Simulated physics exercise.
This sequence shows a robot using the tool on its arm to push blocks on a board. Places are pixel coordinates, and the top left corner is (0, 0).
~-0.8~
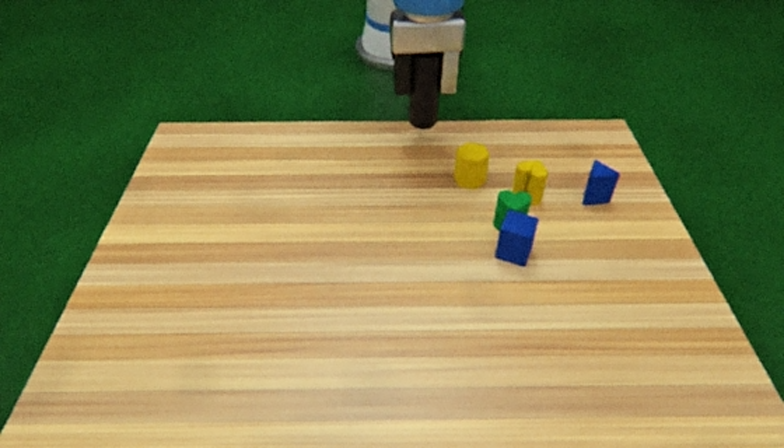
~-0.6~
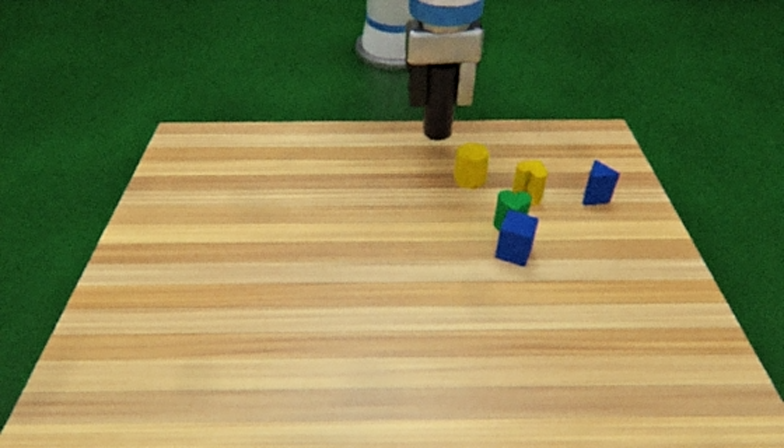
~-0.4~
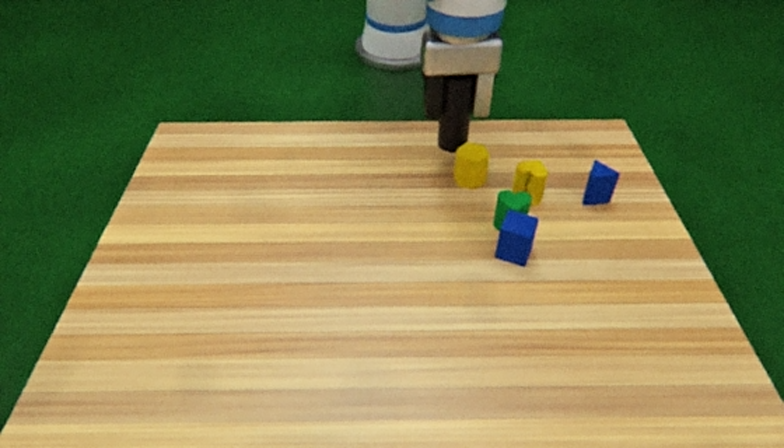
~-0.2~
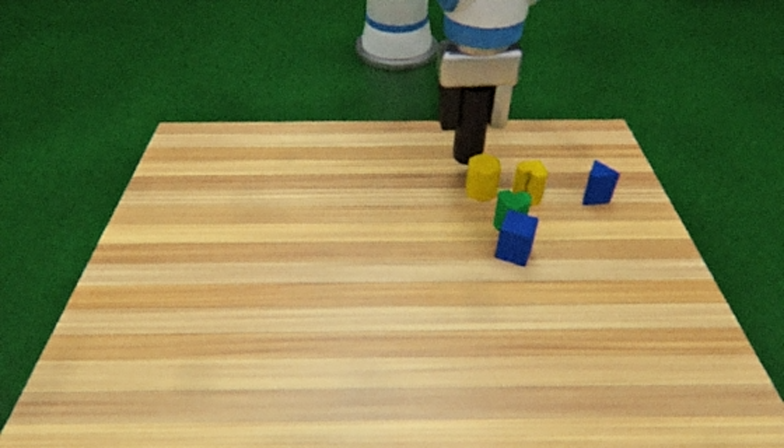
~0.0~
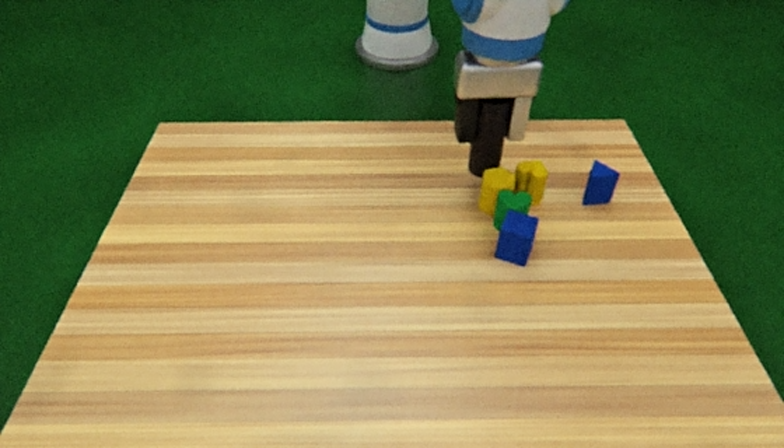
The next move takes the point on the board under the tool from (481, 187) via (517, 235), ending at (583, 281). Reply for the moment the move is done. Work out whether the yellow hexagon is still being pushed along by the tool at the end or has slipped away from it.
In front, I predict.
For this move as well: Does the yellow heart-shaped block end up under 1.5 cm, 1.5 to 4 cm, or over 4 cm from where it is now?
It slides not even 1.5 cm.
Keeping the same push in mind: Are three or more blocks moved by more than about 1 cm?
Yes, I think so.
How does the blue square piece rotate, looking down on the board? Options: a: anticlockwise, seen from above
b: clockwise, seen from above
Correct choice: B.
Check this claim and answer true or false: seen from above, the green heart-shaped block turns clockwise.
False - the claim does not hold.
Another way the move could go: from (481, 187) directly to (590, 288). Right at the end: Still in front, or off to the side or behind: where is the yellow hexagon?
As far as I can tell, the yellow hexagon is still leading the way in front of the tool.
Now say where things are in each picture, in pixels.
The first picture shows lower end of the tool at (423, 121), tops of blocks, yellow hexagon at (473, 151), green heart-shaped block at (515, 198), blue square piece at (520, 223), yellow heart-shaped block at (533, 167).
The second picture shows tool at (437, 133), blocks as before.
The third picture shows tool at (452, 144), blocks as before.
The fourth picture shows tool at (468, 156), yellow hexagon at (485, 163).
The fifth picture shows tool at (484, 169), yellow hexagon at (499, 177), green heart-shaped block at (515, 198), blue square piece at (520, 223), yellow heart-shaped block at (533, 167).
The first path, step by step. One third of the way, tool at (504, 200); yellow hexagon at (524, 210); green heart-shaped block at (548, 225), turned 45° anticlockwise; blue square piece at (528, 242), turned 20° clockwise.
Two thirds of the way, tool at (542, 232); yellow hexagon at (566, 244); green heart-shaped block at (594, 260), turned 55° anticlockwise; blue square piece at (538, 262), turned 85° clockwise.
At the end, tool at (590, 262); yellow hexagon at (610, 280), turned 15° clockwise; green heart-shaped block at (640, 299), turned 55° anticlockwise; blue square piece at (540, 265), turned 100° clockwise; yellow heart-shaped block not moved.
